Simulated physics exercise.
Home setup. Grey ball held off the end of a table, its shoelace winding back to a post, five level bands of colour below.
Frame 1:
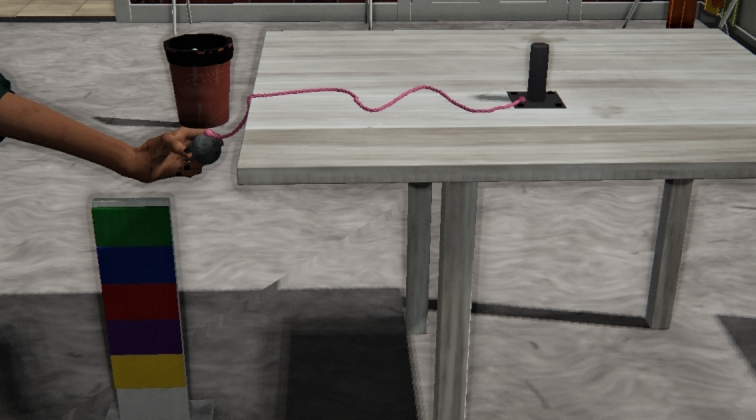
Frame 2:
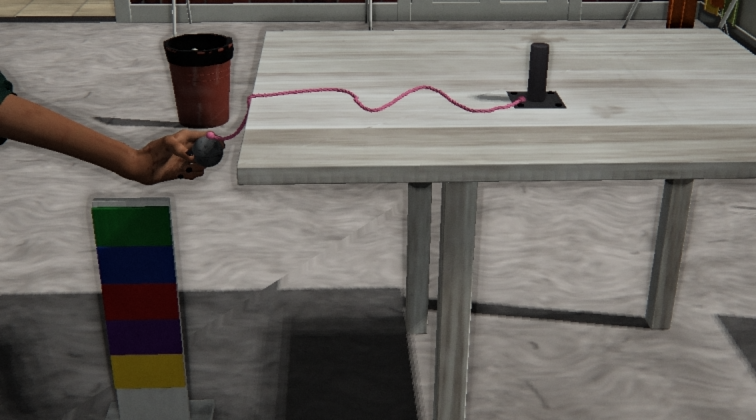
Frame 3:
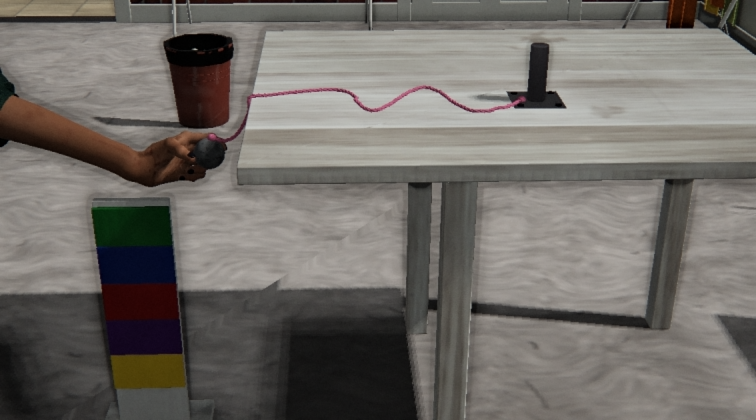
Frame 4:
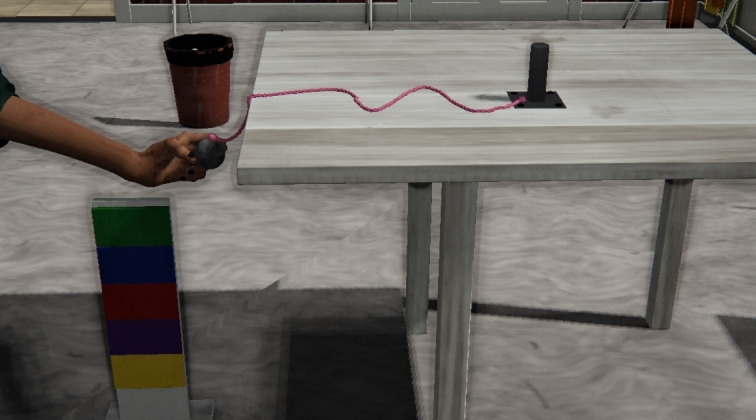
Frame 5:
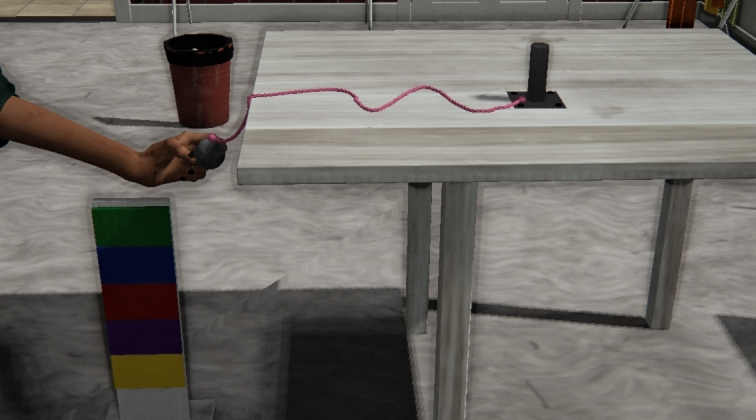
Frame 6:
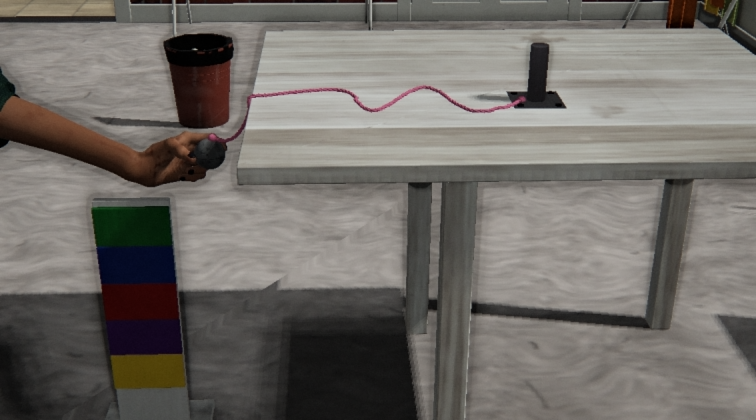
A hand holds a grey ball on a pink string beside a table, barely moving.
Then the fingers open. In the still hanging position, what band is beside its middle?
Its centre hangs level with the red band.
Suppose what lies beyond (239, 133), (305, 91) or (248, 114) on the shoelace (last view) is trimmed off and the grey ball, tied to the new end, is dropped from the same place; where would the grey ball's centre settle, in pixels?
In order, roughly (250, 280), (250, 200) and (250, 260).
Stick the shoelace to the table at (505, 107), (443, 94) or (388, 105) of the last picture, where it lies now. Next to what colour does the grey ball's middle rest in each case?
Going through the tries in order, you get red, blue and green.
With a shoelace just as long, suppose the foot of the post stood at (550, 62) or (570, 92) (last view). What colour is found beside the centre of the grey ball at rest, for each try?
It comes out blue the first time and blue the second time.
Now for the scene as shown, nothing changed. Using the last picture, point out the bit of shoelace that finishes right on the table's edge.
The point at (358, 102).
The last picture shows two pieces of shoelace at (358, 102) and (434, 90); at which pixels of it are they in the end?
Well, the first one sits at (251, 106), and the second one sits at (381, 98).
Soon after, ball near (255, 293); level with red.
After that, ball near (268, 298); level with red.
In the end, ball near (258, 299); level with red. Its middle rests at the red band.
